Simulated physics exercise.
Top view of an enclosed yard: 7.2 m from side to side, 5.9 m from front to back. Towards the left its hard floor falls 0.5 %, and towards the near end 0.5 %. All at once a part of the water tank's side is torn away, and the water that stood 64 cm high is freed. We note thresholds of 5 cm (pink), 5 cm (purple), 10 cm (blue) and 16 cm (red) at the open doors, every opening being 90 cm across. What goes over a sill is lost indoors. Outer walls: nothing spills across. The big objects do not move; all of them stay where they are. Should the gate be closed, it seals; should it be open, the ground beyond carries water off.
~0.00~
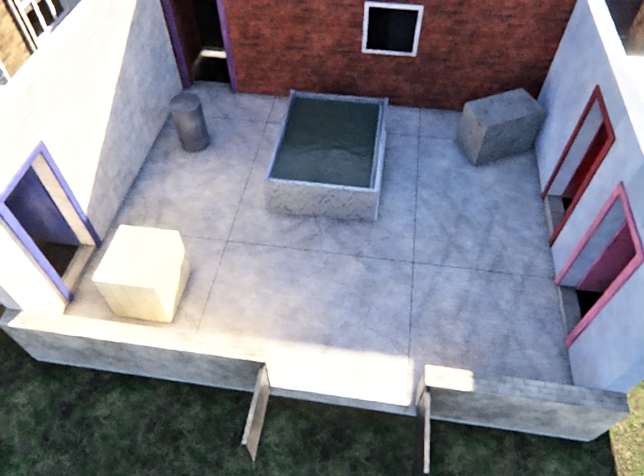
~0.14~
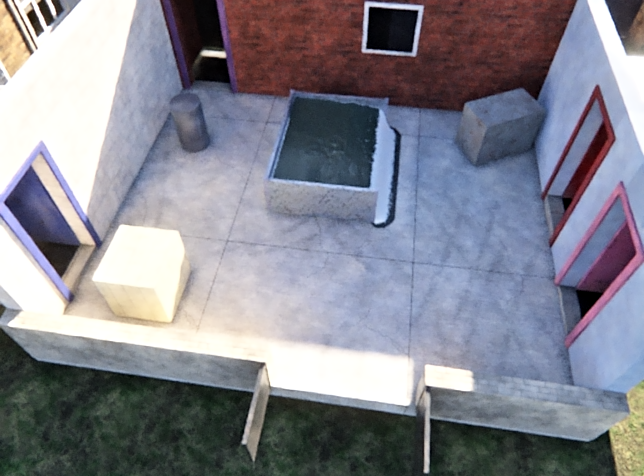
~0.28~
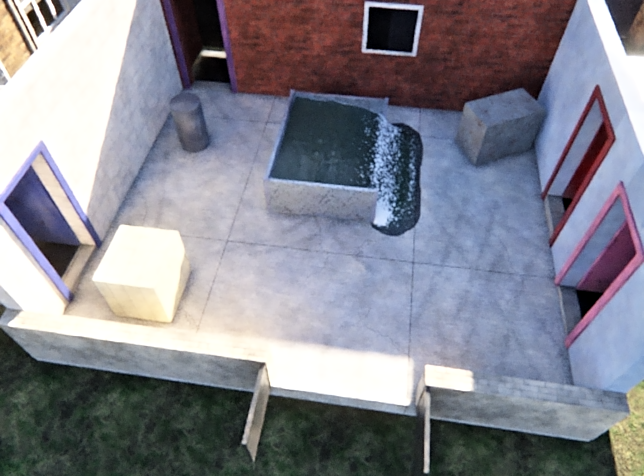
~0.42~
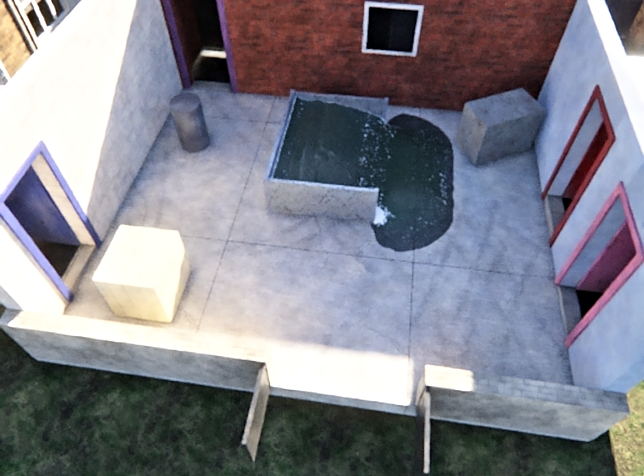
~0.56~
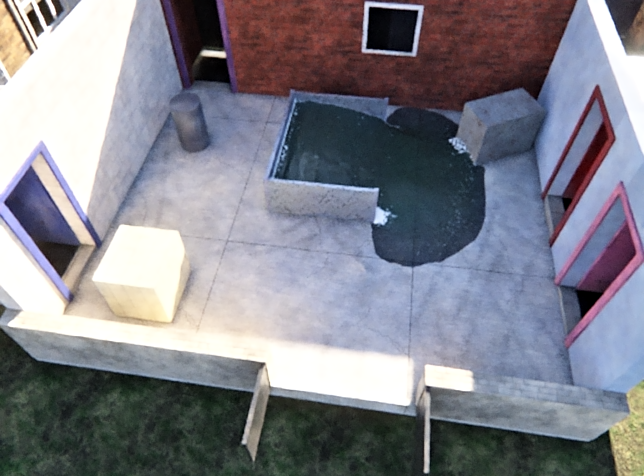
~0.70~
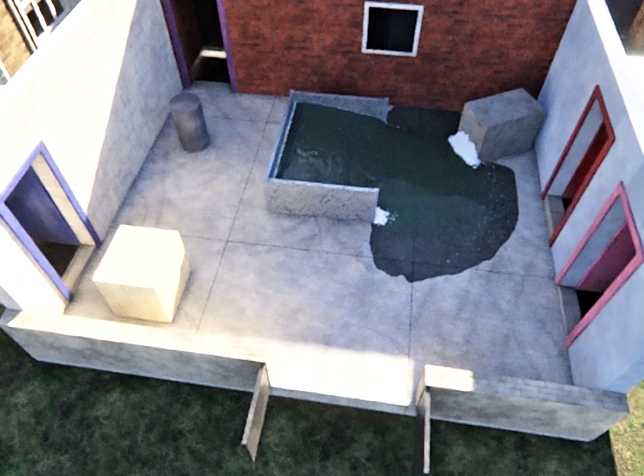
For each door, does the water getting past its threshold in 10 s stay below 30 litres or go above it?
One by one: The pink door breaks the limit. The purple door remains within the limit. The blue door remains within the limit. The red door breaks the limit.
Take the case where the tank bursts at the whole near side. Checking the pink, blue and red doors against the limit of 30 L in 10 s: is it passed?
Then: Pink under, blue not over, red under.
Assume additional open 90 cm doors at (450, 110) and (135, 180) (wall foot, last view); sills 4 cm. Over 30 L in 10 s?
Per doorway, in order: Sufficient / insufficient.
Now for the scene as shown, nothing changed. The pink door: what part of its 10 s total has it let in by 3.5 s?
About 50 per cent.
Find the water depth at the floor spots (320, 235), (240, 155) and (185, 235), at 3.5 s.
Spot by spot: Some 0, 0, then 0 cm.
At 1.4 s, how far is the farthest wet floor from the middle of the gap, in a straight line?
I'd put it close to 3.6 m.
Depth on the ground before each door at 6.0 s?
Centimetres: Pink 9 / purple 4 / blue 0 / red 6.
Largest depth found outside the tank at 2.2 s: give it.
Depth: Approx. 44 cm.
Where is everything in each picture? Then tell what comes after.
The first frame shows still water, 64 cm deep, in the water tank at (330, 140).
In the second frame, the front is at (376, 225), 1.2 m from the gap at (378, 162); 0.6 m2 of floor is under water; 64 cm left at the back of the water tank.
In the third frame, water pours out at (377, 164) and has run 1.4 m, to (398, 230); typically 12 cm deep outside, 64 cm at the water tank's back.
In the fourth frame, the front is at (408, 246), 1.7 m from the gap at (377, 165); 3.5 m2 of floor is under water; 60 cm left at the back of the water tank.
In the fifth frame, water pours out at (377, 166) and has run 2.1 m, to (468, 238); typically 9 cm deep outside, 54 cm at the water tank's back.
In the sixth frame, the front is at (509, 228), 2.5 m from the gap at (377, 166); 7.0 m2 of floor is under water; 55 cm left at the back of the water tank.
After 1.4 s water covers 30 % of the floor and is deepest (38 cm) near (533, 194); pink door 5 cm at the sill, 0 L in, purple door not reached, blue door not reached, red door 36 cm at the sill, 27 L in.
After 2.2 s water covers 35 % of the floor and is deepest (44 cm) near (526, 145); pink door 15 cm at the sill, 14 L in, purple door not reached, blue door not reached, red door 34 cm at the sill, 128 L in.
After 3.5 s water covers 40 % of the floor and is deepest (29 cm) near (565, 409); pink door 10 cm at the sill, 48 L in, purple door not reached, blue door not reached, red door 20 cm at the sill, 197 L in.
After 6.0 s water covers 75 % of the floor and is deepest (15 cm) near (507, 401); pink door 9 cm at the sill, 71 L in, purple door 4 cm at the sill, 0 L in, blue door not reached, red door 6 cm at the sill, 203 L in.
After 10.0 s water covers 90 % of the floor and is deepest (12 cm) near (52, 337); pink door 5 cm at the sill, 94 L in, purple door 4 cm at the sill, 2 L in, blue door 6 cm at the sill, 0 L in, red door 6 cm at the sill, 203 L in.
